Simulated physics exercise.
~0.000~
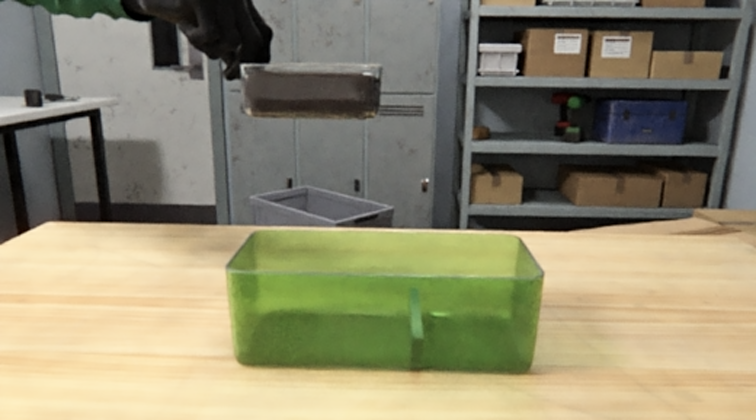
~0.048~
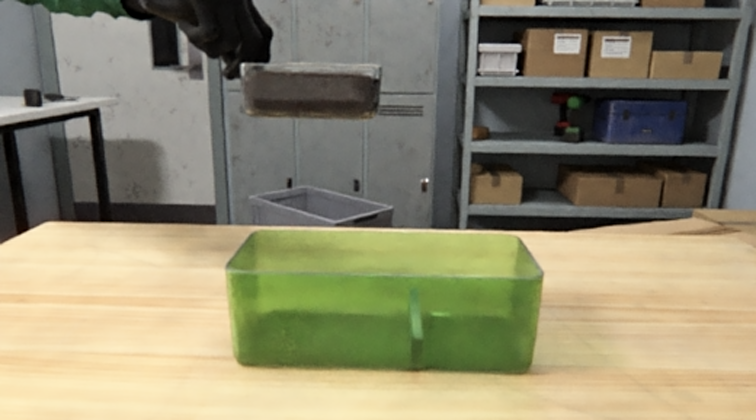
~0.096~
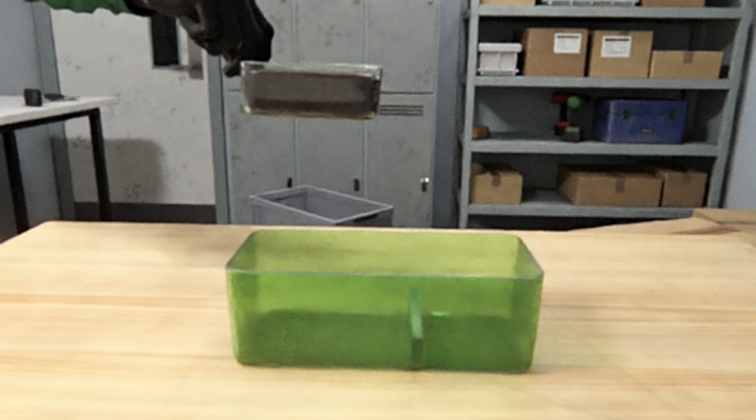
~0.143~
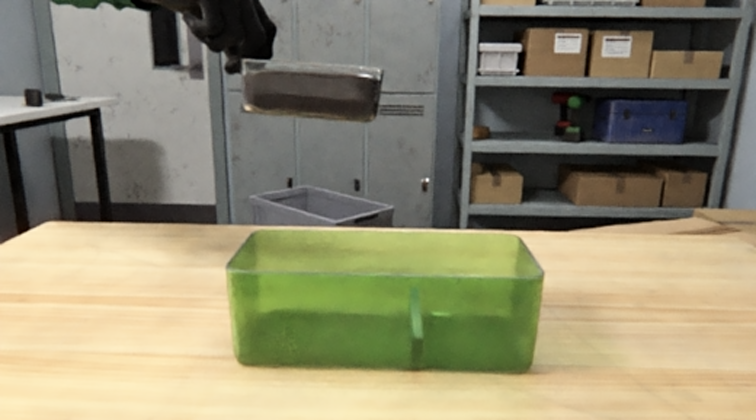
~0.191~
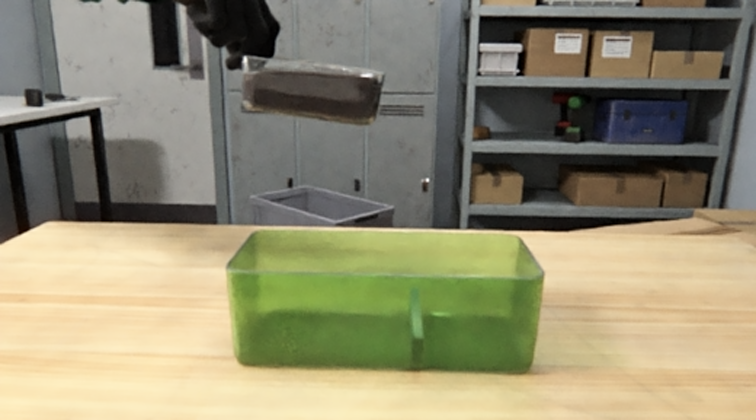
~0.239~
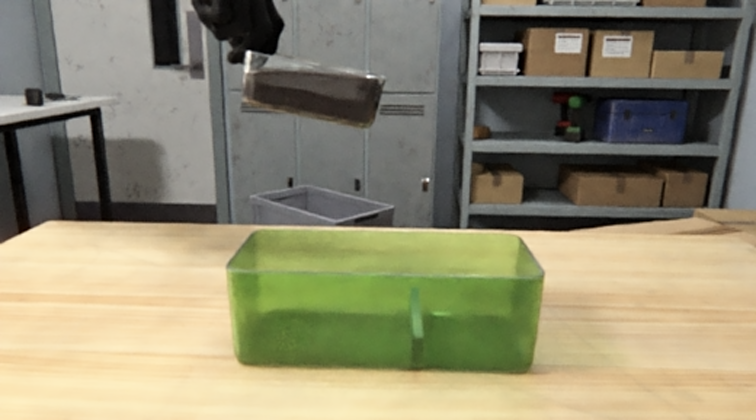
The video shows a dark gripper holding a clear food box of brown coffee above an empty green long basin on a wooden table; the box stays level at first, then slowly tilts slightly, its right end lowering.
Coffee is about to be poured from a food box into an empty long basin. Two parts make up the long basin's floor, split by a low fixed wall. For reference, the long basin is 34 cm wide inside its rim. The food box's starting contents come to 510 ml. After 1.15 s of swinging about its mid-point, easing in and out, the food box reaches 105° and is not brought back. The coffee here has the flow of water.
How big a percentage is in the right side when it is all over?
Roughly 72 per cent is in the right side.
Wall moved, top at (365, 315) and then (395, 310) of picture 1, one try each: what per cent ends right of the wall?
The first gives near 85 per cent and the second near 75 per cent.
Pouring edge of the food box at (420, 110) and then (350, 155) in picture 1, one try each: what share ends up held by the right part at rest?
In order, 80 and 20 per cent.
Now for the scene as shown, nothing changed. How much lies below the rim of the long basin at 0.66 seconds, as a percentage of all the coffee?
About 22%.
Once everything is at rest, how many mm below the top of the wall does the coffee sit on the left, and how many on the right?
Left roughly 32 mm; right roughly 16 mm.
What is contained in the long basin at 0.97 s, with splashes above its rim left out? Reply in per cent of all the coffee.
Close to 88 in a hundred.
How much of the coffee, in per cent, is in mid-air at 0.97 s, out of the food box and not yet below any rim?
About 7 per cent.
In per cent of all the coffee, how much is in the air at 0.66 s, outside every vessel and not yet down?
Roughly 50 %.
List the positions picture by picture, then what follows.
In the first frame, it leans 0°; its right rim is at (381, 68); the coffee meets the walls at (251, 72) and (379, 74); the long basin's rim runs from (240, 250) to (531, 256); the wall's top is at (416, 311).
In the second frame, it leans 0°; its right rim is at (380, 68); the coffee meets the walls at (251, 72) and (379, 74).
In the third frame, it leans 2°; its right rim is at (381, 70); the coffee meets the walls at (252, 71) and (379, 74).
In the fourth frame, it leans 4°; its right rim is at (382, 72); the coffee meets the walls at (253, 71) and (380, 75).
In the fifth frame, it leans 7°; its right rim is at (383, 76); the coffee meets the walls at (254, 70) and (381, 77).
In the sixth frame, it leans 11°; its right rim is at (384, 80); the coffee meets the walls at (254, 70) and (383, 77).
By 0.66 s the tilt is 65° and 28 per cent is still to pour, 2 is left of the wall and 20 right of it.
By 0.97 s the tilt is 99° and 5 per cent is still to pour, 17 is left of the wall and 72 right of it.
By 1.30 s the tilt is 105° and 0 per cent is still to pour, 25 is left of the wall and 72 right of it.
By 1.65 s the tilt is 105° and 0 per cent is still to pour, 26 is left of the wall and 72 right of it.
At rest 26 per cent lies left of the wall, 72 right of it and 2 outside.
